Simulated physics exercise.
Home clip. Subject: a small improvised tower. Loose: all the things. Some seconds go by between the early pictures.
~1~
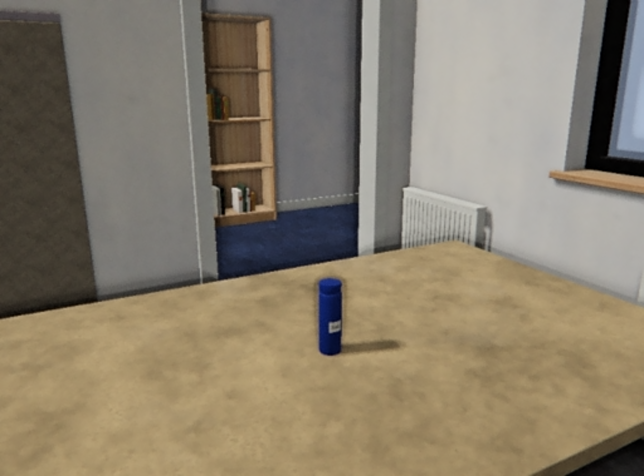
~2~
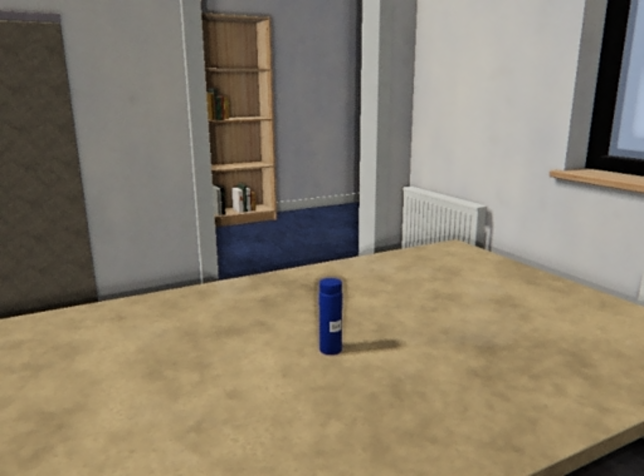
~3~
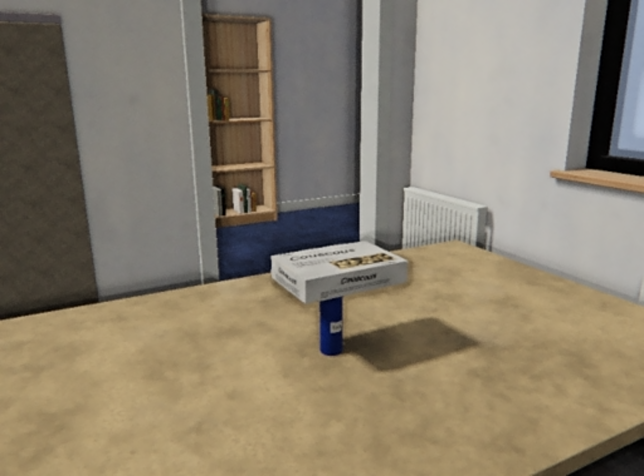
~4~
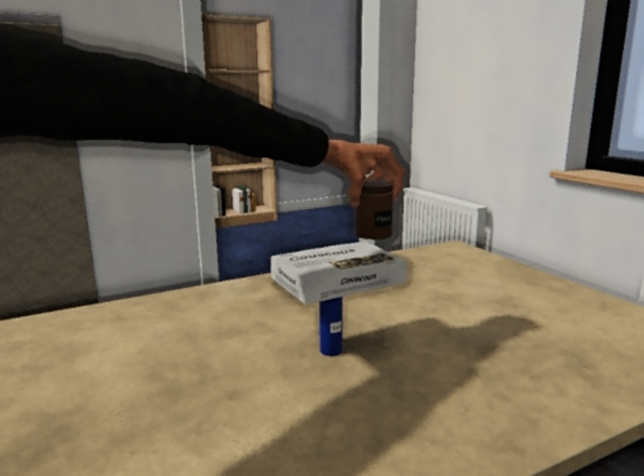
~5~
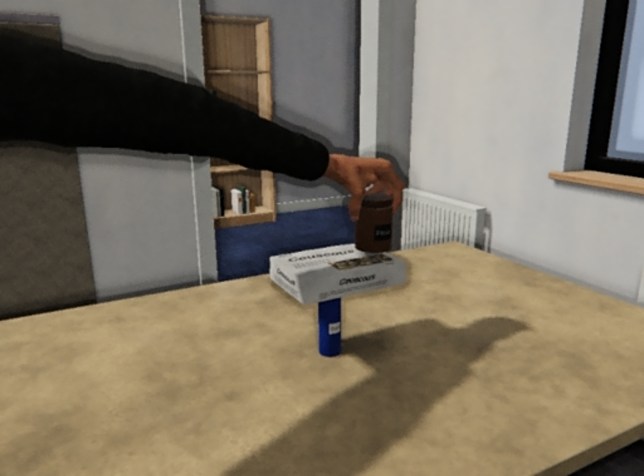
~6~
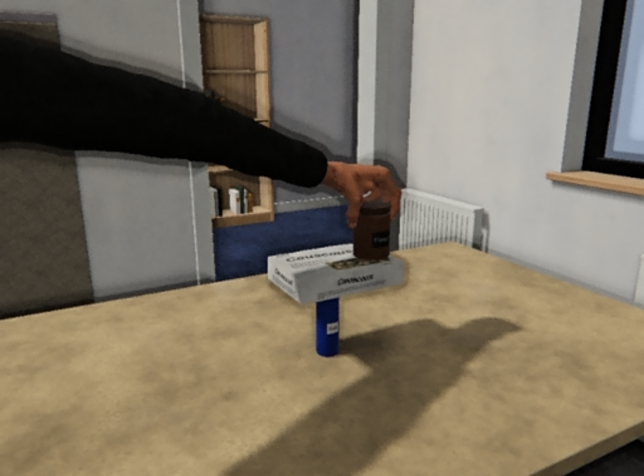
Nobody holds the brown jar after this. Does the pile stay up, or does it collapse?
Most likely the stack fails.
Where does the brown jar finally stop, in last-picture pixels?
The object finishes somewhere near (444, 319).
Then, 0.40 s past the last view, white packet and brown jar now fallen.
Then, 0.50 s past the last view, things are still on the move.
Finally, fallen, white packet and brown jar; blue shaker still in place. Final places as the last picture's camera would see them, brown jar near (444, 318). The stack comes apart.
